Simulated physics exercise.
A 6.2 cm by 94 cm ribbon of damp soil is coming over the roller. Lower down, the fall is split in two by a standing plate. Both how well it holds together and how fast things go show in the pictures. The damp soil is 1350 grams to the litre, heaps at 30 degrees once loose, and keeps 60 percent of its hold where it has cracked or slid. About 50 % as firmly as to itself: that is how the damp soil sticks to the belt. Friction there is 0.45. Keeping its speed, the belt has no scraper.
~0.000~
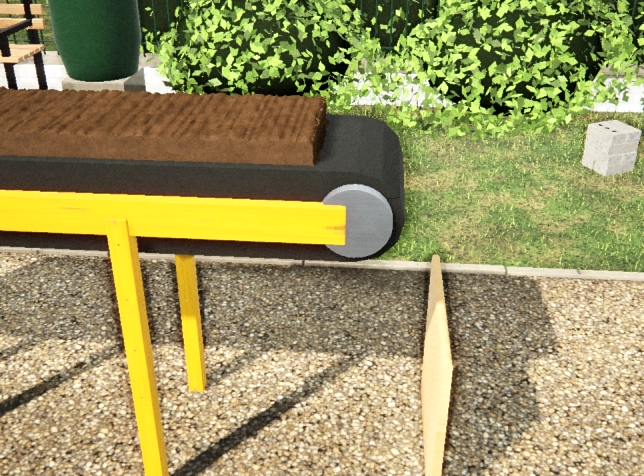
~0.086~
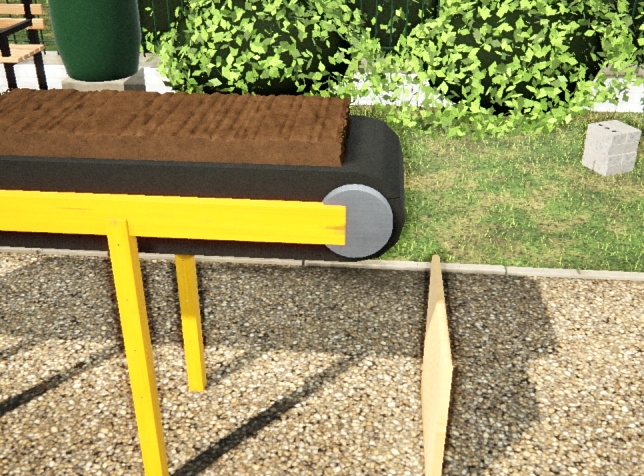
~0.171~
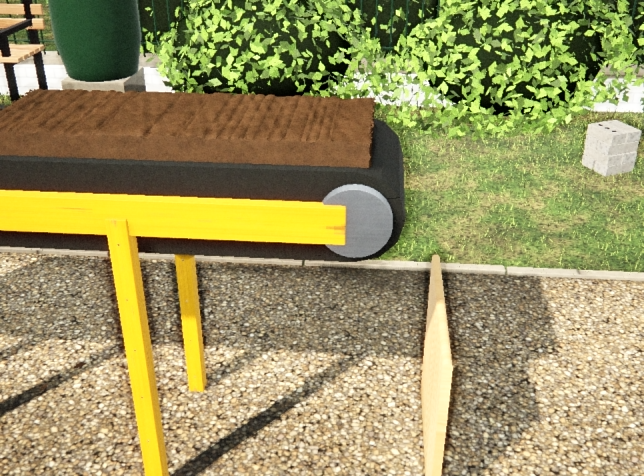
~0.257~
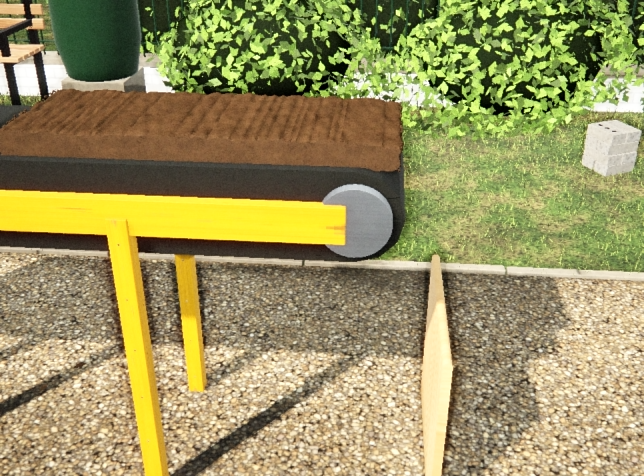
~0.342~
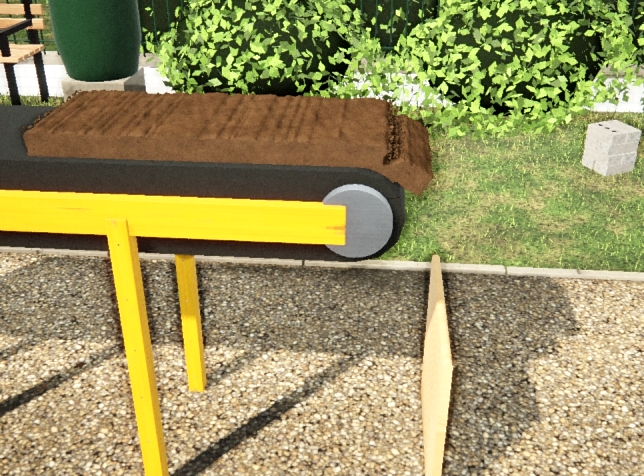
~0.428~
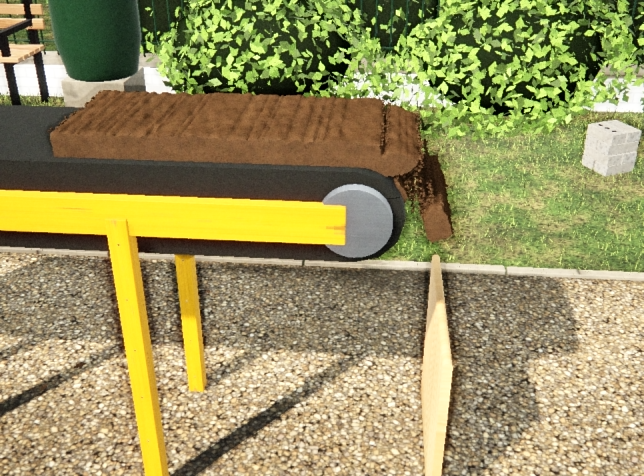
Slab of damp brown soil riding a black conveyor belt rightward, then cracking and drooping over the end roller above gravel.
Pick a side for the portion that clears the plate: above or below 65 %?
Above, by my estimate.
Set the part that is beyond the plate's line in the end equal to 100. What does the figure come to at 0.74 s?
Fraction so far: Roughly 30 %.
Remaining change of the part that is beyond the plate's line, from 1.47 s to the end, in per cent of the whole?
9 per cent.
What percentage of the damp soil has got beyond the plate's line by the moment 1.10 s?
Around 45 %.
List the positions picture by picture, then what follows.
The first picture shows front end of the damp soil at (312, 165).
The second picture shows front end of the damp soil at (341, 149).
The third picture shows front end of the damp soil at (370, 144), 4 % of it past the top of the roller, in one piece.
The fourth picture shows front end of the damp soil at (400, 156), 10 % of it past the top of the roller, in one piece.
The fifth picture shows front end of the damp soil at (430, 182), 17 % of it past the top of the roller, cracking.
The sixth picture shows front end of the damp soil at (451, 237), 24 % of it past the top of the roller, cracking.
By 0.74 s, 22 % is beyond the plate's line.
By 1.10 s, 46 % is beyond the plate's line.
By 1.47 s, 68 % is beyond the plate's line.
By 1.83 s, 77 % is beyond the plate's line.
By 3.10 s, at the end, 77 % is beyond the plate's line.
